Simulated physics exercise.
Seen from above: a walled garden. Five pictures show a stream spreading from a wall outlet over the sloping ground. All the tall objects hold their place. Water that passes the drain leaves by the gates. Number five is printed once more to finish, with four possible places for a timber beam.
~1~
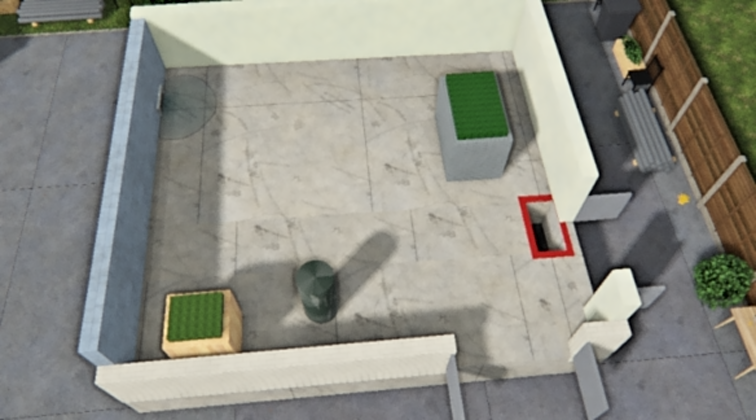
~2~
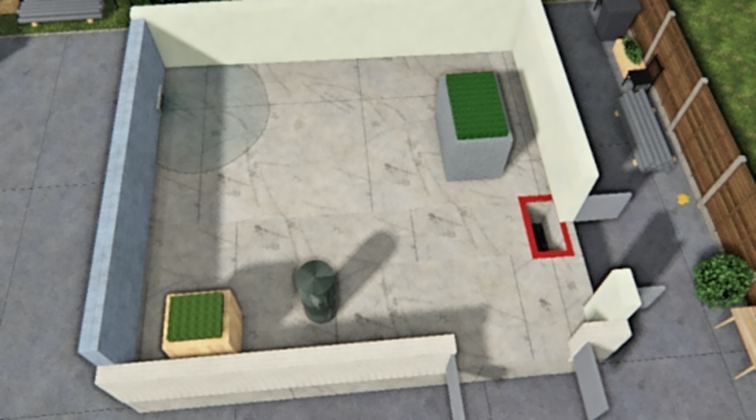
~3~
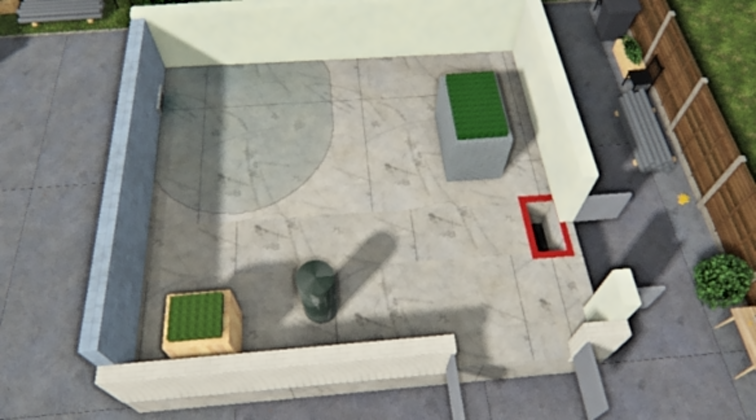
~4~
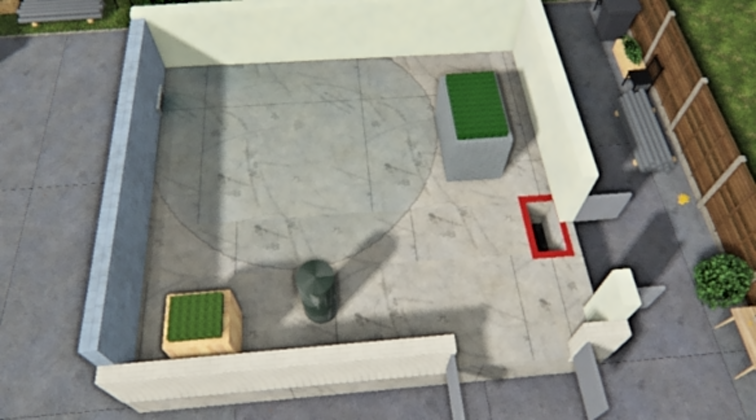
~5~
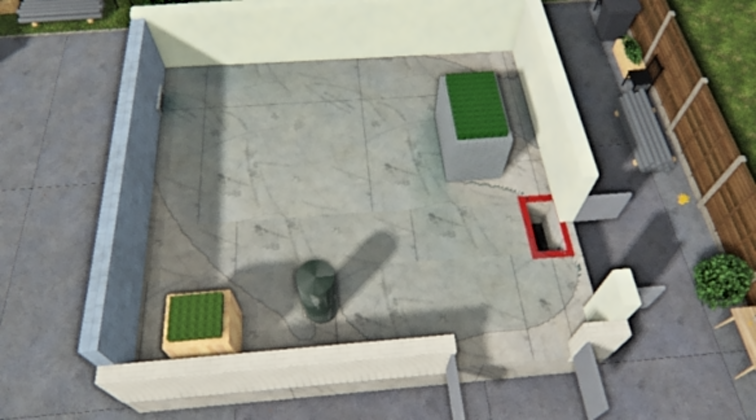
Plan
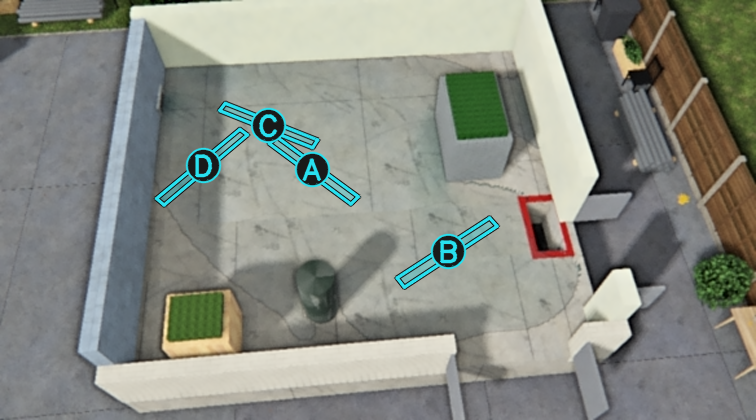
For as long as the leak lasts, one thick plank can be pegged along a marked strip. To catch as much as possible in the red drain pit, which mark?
Go for B.
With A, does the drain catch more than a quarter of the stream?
Yes.
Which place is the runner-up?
It is D.
On the marked copy, A from (273, 140) to (354, 200); B from (400, 282) to (493, 222); C from (222, 106) to (315, 143); D from (160, 201) to (243, 132).
With A, about 30 % of the stream runs into the red drain pit, about 70 % out by the gates.
With B, about 69 % of the stream runs into the red drain pit, about 31 % out by the gates.
With C, about 33 % of the stream runs into the red drain pit, about 67 % out by the gates.
With D, about 49 % of the stream runs into the red drain pit, about 51 % out by the gates.
